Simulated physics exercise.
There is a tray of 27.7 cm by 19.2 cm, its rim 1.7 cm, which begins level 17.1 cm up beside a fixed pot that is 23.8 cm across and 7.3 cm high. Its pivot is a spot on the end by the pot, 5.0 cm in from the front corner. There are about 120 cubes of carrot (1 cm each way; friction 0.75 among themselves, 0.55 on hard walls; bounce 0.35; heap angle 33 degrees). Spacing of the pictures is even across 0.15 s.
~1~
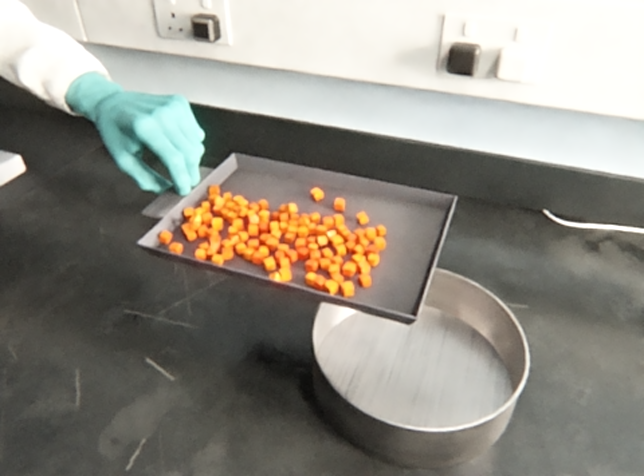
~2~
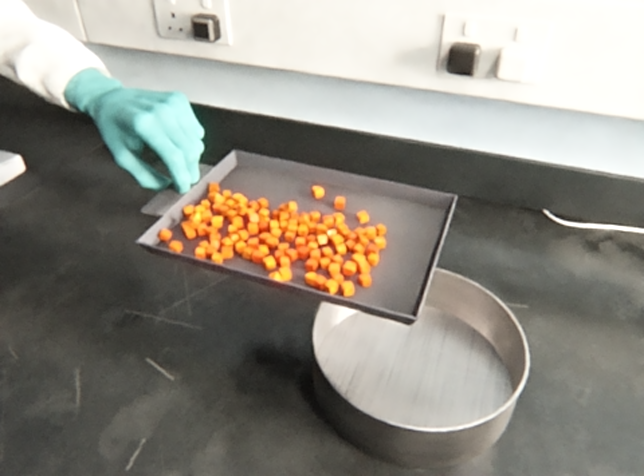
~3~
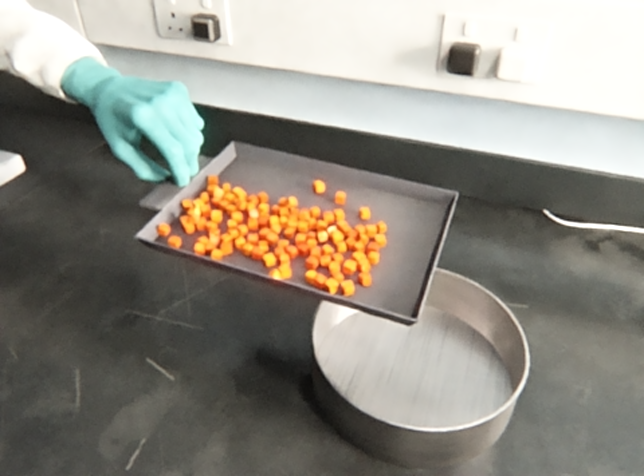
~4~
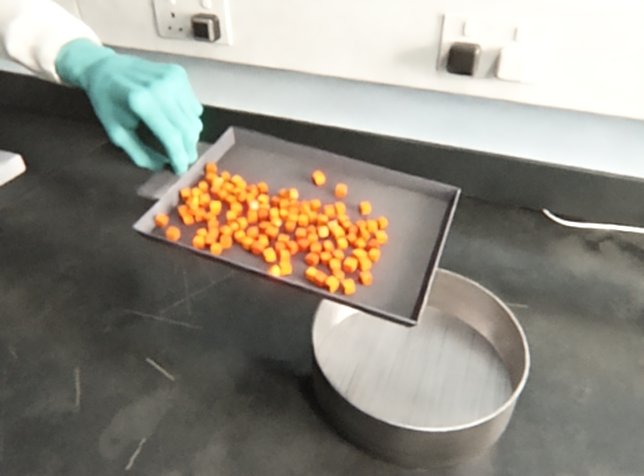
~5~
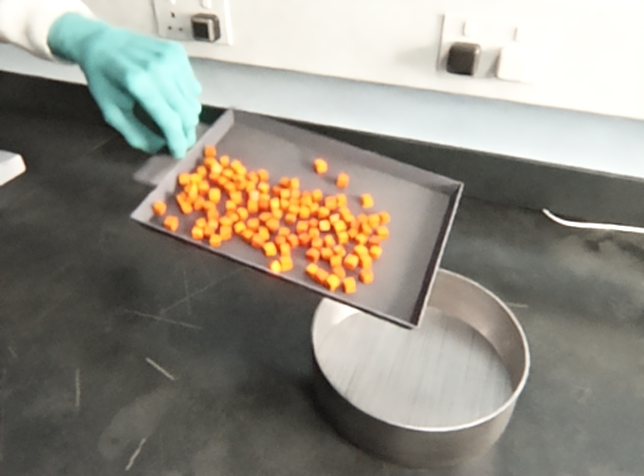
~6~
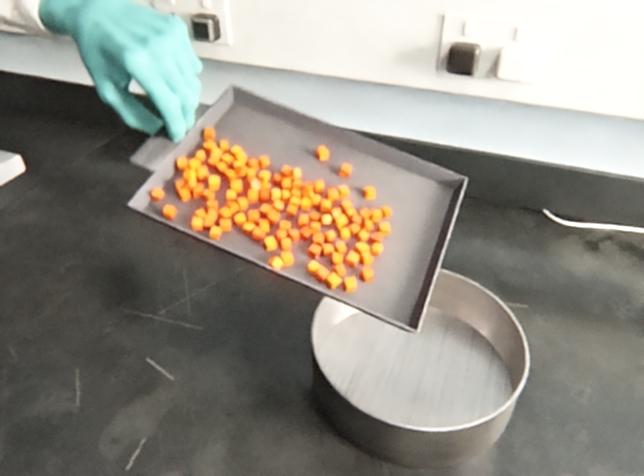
A gloved hand raises the left end of a tray of orange carrot cubes.
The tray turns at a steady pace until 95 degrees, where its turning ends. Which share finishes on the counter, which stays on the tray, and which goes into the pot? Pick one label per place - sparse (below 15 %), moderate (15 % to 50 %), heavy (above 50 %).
Counter: Heavy; left on the tray: Sparse; pot: Moderate.
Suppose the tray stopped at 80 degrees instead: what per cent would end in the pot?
Then about 25 per cent.
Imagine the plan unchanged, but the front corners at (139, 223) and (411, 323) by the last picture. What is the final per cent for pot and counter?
You'd end with pot at 40 and counter at 60.
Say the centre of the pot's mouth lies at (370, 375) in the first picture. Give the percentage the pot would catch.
Something like 75 per cent would settle in it.
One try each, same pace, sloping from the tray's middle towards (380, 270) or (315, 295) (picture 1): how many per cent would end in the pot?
I'd put it at roughly 35 per cent for the first tilt and roughly 25 per cent for the second.
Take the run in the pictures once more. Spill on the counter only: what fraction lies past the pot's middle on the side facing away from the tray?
Some 90 per cent.
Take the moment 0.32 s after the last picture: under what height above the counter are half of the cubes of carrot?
About 22 cm.
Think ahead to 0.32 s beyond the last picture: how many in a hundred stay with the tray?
Close to 95 in a hundred.
Then, 0.19 s after the last picture, tilt 58 degrees; the tray holds 100 %, the pot 0 %.
Then, 0.32 s after the last picture, tilt 85 degrees; the tray holds 95 %, the pot 0 %.
Then, 0.58 s after the last picture, tilt 95 degrees; the tray holds 0 %, the pot 40 %.
In the end, counter 60 %, tray 0 %, pot 40 %.
